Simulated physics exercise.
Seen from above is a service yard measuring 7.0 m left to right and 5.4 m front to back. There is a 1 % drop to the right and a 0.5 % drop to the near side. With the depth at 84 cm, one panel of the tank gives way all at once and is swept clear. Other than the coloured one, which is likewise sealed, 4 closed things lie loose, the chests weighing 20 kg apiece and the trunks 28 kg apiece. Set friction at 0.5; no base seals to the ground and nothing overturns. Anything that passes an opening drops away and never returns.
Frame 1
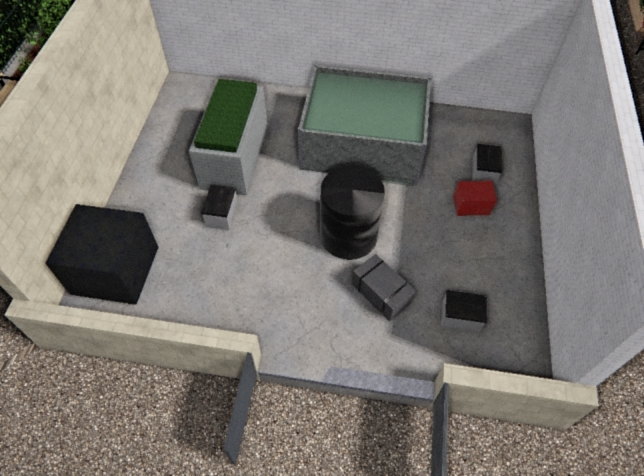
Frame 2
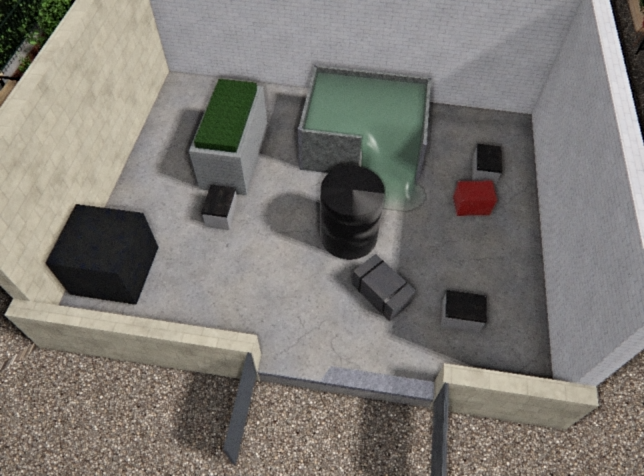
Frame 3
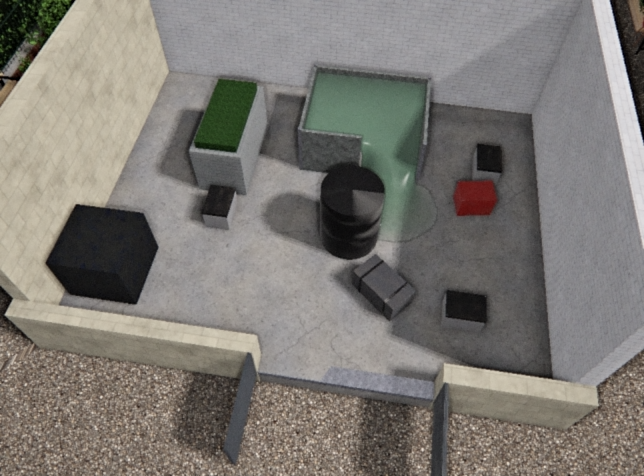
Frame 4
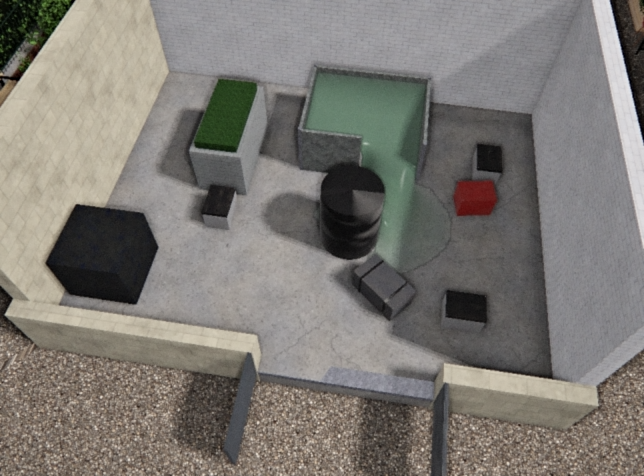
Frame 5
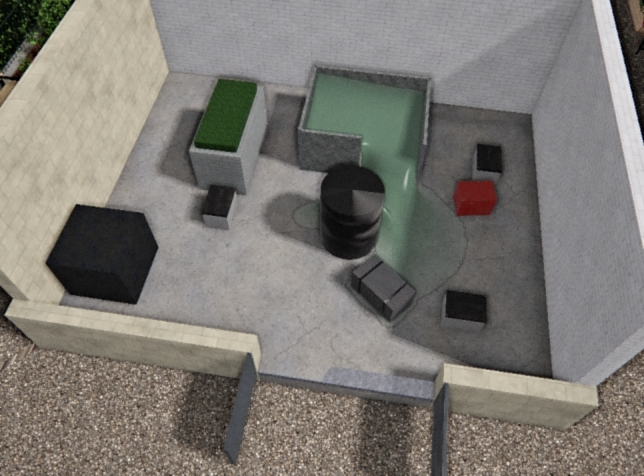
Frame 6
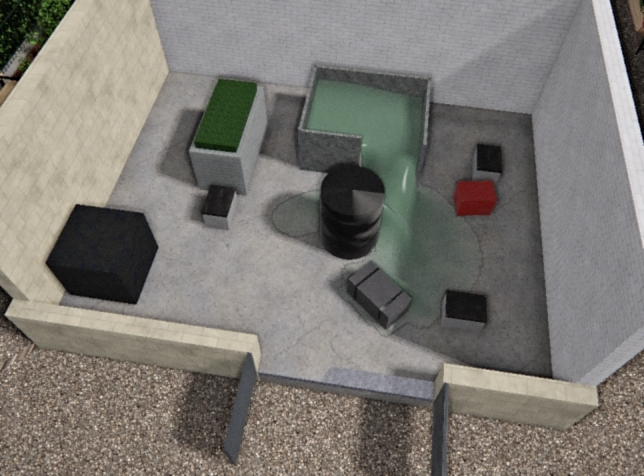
A walled service yard, seen from above by a still camera, has a large grey tank of green water against the back wall. A green-topped block and a black box sit left, a black cylinder stands centrally, and a grey case, a red chest and dark-topped boxes lie around. The tank's front right panel vanishes, water spreads across the floor around the cylinder, and the grey case shifts slightly.
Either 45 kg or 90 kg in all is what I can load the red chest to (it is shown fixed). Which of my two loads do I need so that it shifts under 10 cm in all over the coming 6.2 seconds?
You need only the lighter load.
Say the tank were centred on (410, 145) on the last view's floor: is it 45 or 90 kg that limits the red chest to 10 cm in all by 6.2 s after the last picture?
Result, then: Both fail.
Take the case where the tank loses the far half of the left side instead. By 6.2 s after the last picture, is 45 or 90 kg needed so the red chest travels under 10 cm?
Result: Lighter option succeeds.
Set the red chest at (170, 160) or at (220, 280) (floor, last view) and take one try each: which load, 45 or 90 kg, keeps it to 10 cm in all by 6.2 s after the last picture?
At the first place the small mass does it, and at the second the small mass does it.
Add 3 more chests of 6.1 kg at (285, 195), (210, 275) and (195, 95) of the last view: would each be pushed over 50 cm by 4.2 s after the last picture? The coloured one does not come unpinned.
Going through them in that order, the answers are too far, too far and not too far.
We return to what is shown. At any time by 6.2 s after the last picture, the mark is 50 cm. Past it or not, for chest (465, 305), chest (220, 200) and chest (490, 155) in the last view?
In sequence the three objects are farther, not as far and not as far.
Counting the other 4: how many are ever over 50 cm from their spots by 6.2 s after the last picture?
Result: 2.
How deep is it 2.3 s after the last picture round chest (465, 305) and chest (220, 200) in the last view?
Depth approx. 23 cm / 5 cm.
Then, 0.6 s after the last picture the red chest would be 0 cm from its start with 45 kg and 0 cm from its start with 90 kg; 2 cm of water round it then.
Then, 2.3 s after the last picture the red chest would be 0 cm from its start with 45 kg and 0 cm from its start with 90 kg; 1 cm of water round it then.
Then, 4.2 s after the last picture the red chest would be 0 cm from its start with 45 kg and 0 cm from its start with 90 kg; 5 cm of water round it then.
Then, 6.2 s after the last picture the red chest would be 0 cm from its start with 45 kg and 0 cm from its start with 90 kg; 5 cm of water round it then.
